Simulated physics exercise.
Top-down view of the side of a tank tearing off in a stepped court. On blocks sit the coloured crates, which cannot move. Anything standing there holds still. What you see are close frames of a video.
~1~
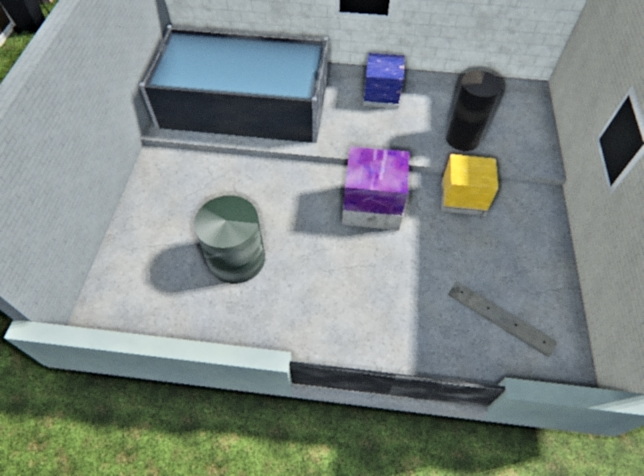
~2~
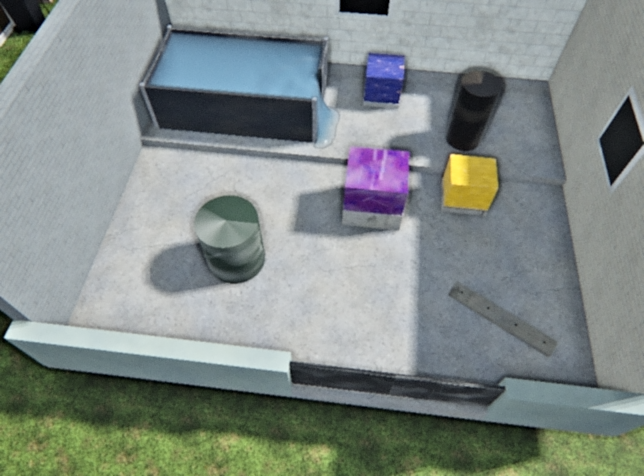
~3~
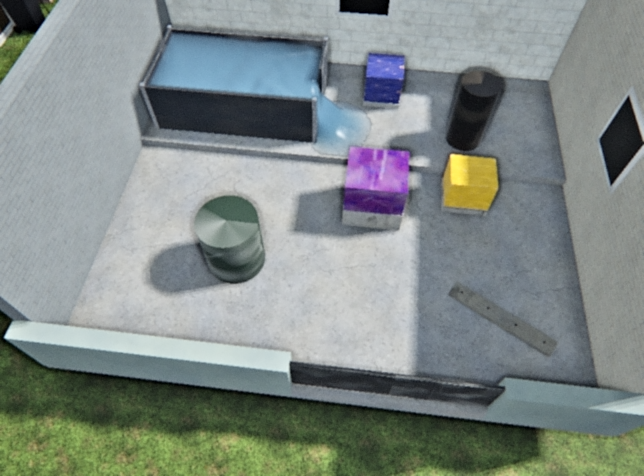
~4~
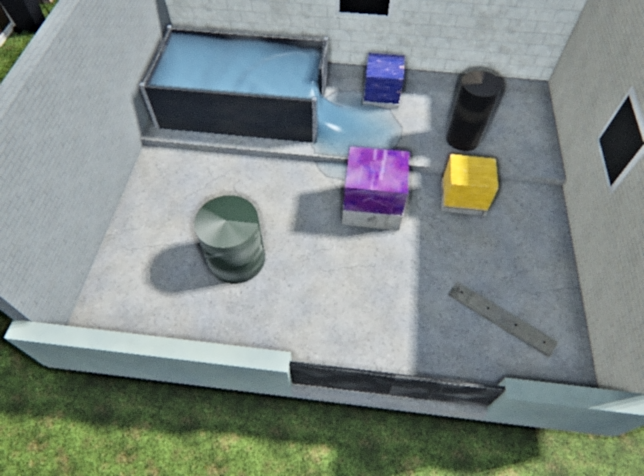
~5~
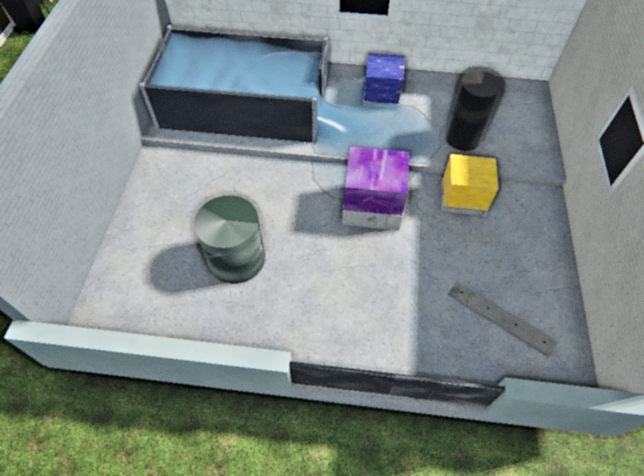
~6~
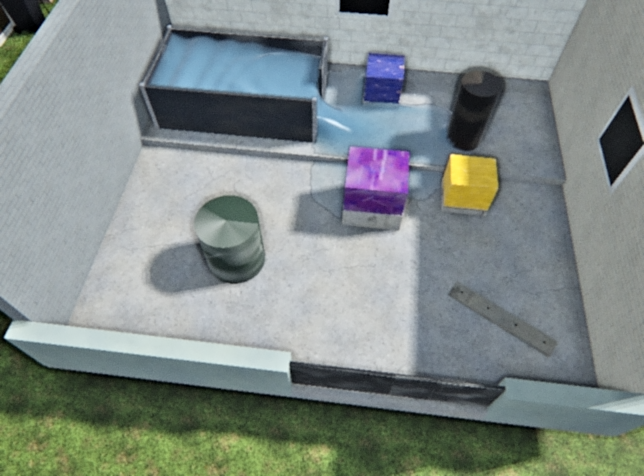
Water pours from the right end of a dark open tank at the back left of a walled, stepped court, seen from high above by a still camera. A blue crate, a black cylinder, a yellow crate and a purple crate stand to the right, with a grey-green drum at left and a flat plank at lower right. The water spreads rightward between the blue and purple crates, reaching the black cylinder, while the tank's surface ripples.
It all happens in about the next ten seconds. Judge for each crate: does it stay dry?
The purple crate: Yes, it stays dry. The blue crate: No, it gets wet. The yellow crate: No, it gets wet.
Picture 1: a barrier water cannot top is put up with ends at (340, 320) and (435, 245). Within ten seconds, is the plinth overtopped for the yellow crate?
Yellow is reached.
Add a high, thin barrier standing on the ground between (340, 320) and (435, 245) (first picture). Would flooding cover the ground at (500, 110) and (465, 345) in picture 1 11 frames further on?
As listed: Flooded, dry.
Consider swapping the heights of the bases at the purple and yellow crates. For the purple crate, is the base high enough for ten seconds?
The purple crate gets flooded.
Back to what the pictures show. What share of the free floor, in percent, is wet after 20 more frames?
That works out to some 60 in a hundred.
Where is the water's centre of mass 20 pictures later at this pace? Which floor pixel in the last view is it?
My pick is pixel (353, 141).
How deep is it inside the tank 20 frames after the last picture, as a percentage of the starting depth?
It works out to roughly 46 percent.
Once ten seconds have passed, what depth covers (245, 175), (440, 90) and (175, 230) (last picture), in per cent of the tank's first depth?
Some 6, 6 and 4 in a hundred.
A moment on, water covers 25 % of the floor; the purple crate water round its plinth, the blue crate water round its plinth, the yellow crate water round its plinth.
Next, water covers 45 % of the floor; the purple crate water round its plinth, the blue crate water round its plinth, the yellow crate water round its plinth.
Then, water covers 60 % of the floor; the purple crate water round its plinth, the blue crate water round its plinth, the yellow crate water round its plinth.
Later, water covers 75 % of the floor; the purple crate water round its plinth, the blue crate water round its plinth, the yellow crate water round its plinth.
In the end, water covers 95 % of the floor; the purple crate stayed above the water, the blue crate was topped, the yellow crate was topped.
